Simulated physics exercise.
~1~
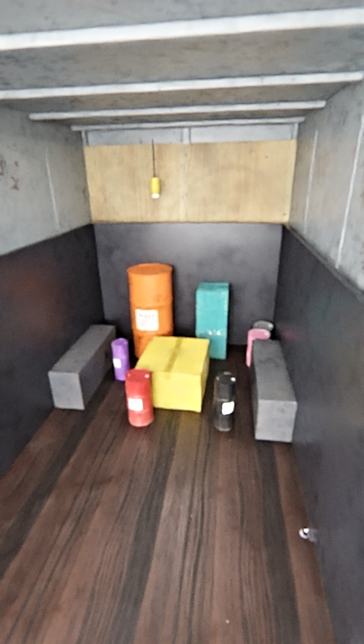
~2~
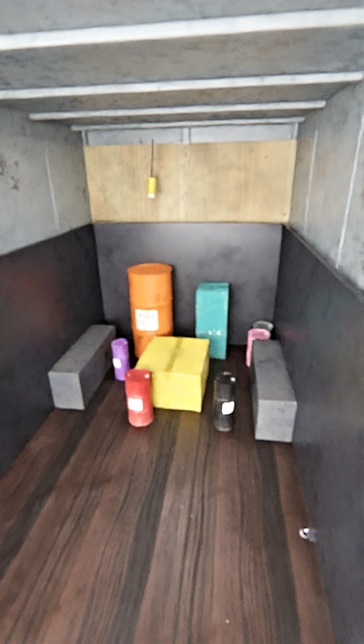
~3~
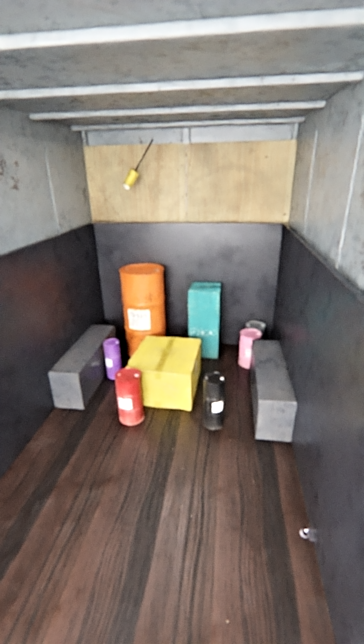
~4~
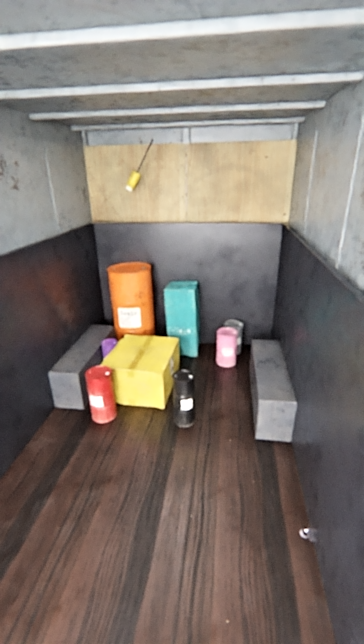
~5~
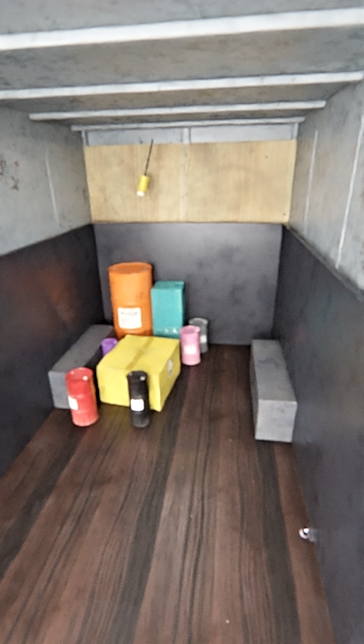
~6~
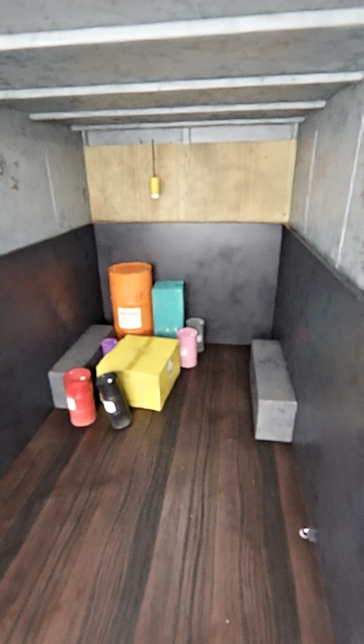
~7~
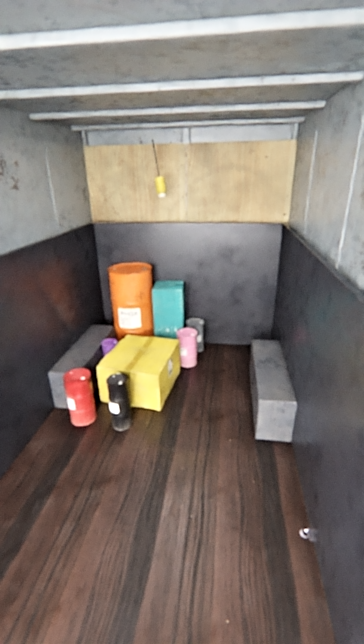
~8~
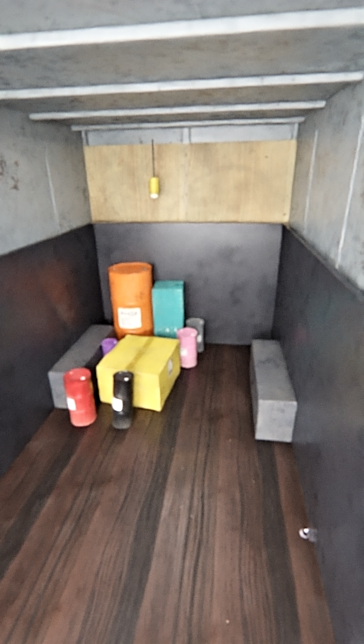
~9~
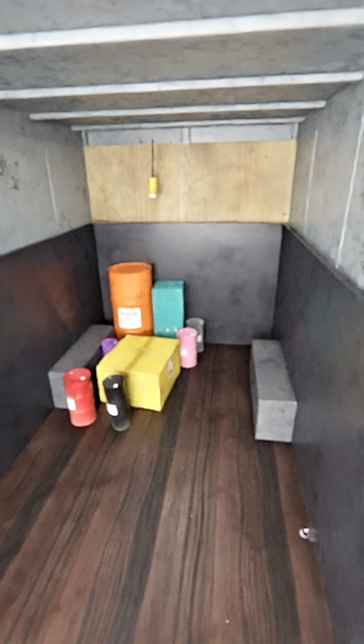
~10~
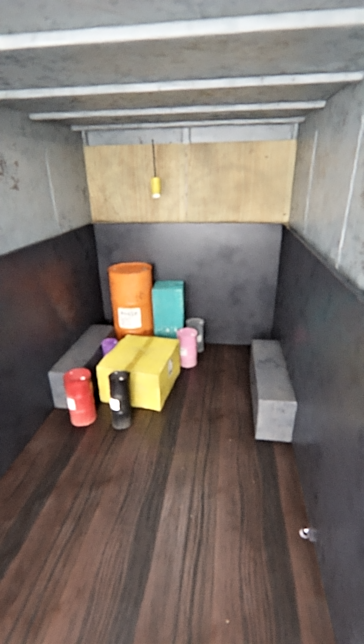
In the load bay of a van, a yellow box, an orange drum, a turquoise box and several canisters slide left across the floor as a hanging yellow object swings; the black canister tilts briefly, rights itself, and everything settles upright, grouped on the left side.
